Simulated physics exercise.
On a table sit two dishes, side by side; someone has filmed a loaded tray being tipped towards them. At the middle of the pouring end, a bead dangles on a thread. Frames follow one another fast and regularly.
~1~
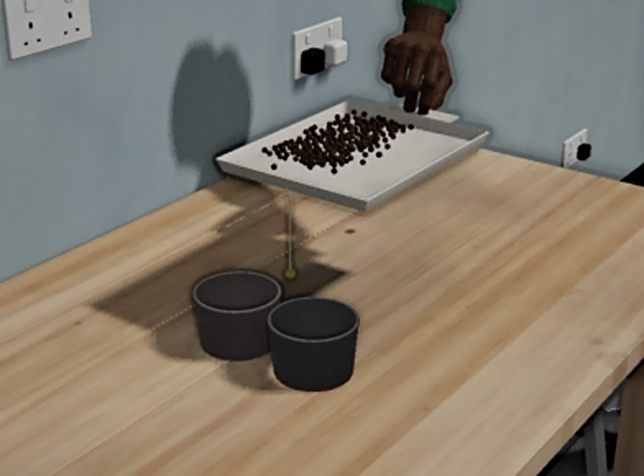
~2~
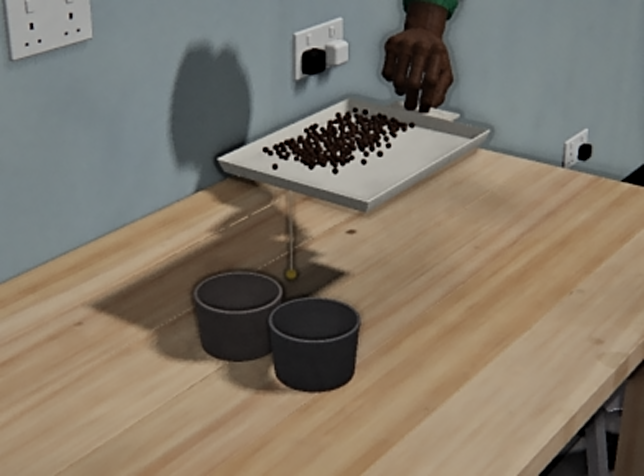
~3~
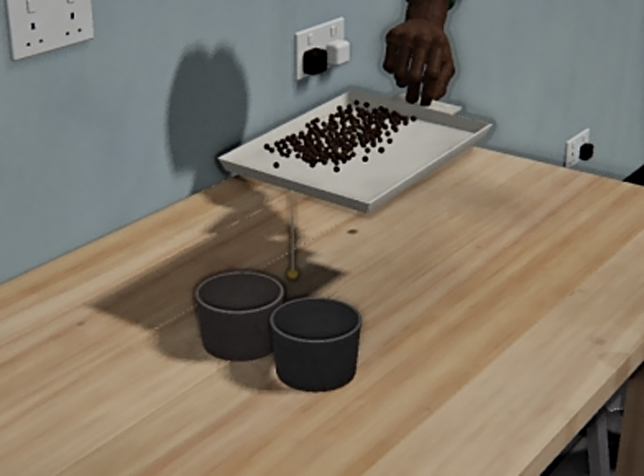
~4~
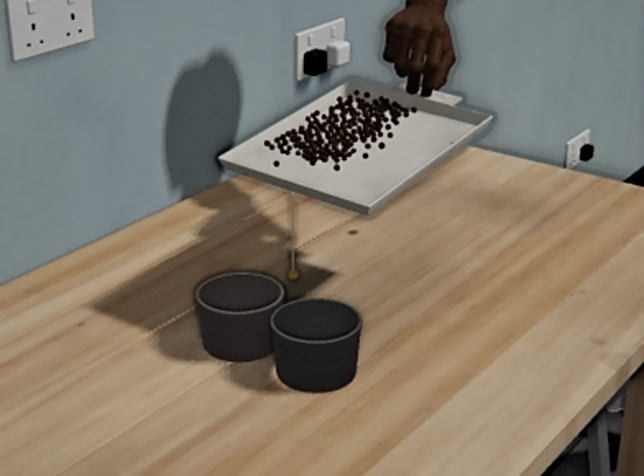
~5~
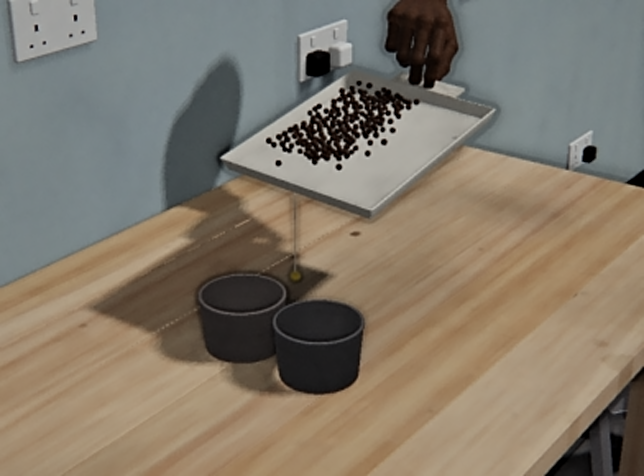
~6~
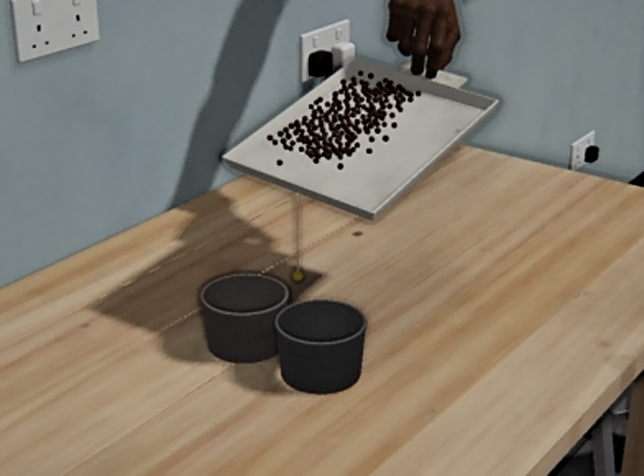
A dark-skinned hand in a green sleeve gradually raises the far side of a pale tray, seen from slightly above a light wooden table against a blue-grey wall with white sockets. Small dark brown berries lie clustered on the tray, a yellowish bead hangs beneath its near edge, and two dark grey dishes sit below. The tray's slope steepens, its shadow shifts, and the view drifts very slightly.
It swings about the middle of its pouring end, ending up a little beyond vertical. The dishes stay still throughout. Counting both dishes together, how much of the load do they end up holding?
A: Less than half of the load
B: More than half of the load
Option B: More than half of the load.
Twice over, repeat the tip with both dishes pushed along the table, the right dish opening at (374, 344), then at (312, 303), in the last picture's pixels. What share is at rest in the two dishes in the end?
You'd get near 60 per cent and afterwards near 40 per cent.
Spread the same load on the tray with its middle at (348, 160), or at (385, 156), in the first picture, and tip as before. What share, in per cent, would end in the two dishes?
Shares in turn: 70 % and 70 %.
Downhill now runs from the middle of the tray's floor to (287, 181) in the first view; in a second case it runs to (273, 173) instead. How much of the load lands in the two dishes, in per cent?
60 and 30 per cent, in that order.
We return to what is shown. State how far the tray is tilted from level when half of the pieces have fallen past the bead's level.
Tilt: Around 85 degrees.
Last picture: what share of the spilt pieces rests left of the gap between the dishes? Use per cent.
Estimate: About 10 per cent.
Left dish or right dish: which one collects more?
The one to the right is fuller.
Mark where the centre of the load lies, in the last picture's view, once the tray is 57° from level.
About (339, 203).
Soon after the last picture, tray tipped steeply; most on the tray; a small part in the right dish; a stray few in the left dish; a small part outside both; a stray few in the air.
A little later, tray tipped right over; a stray few on the tray; about two thirds in the right dish; a stray few in the left dish; about a quarter outside both; a small part in the air.
Later still, tray tipped past a quarter turn; about two thirds in the right dish; a small part in the left dish; about a third outside both.
At rest, tray tipped past a quarter turn; about two thirds in the right dish; a small part in the left dish; about a third outside both.
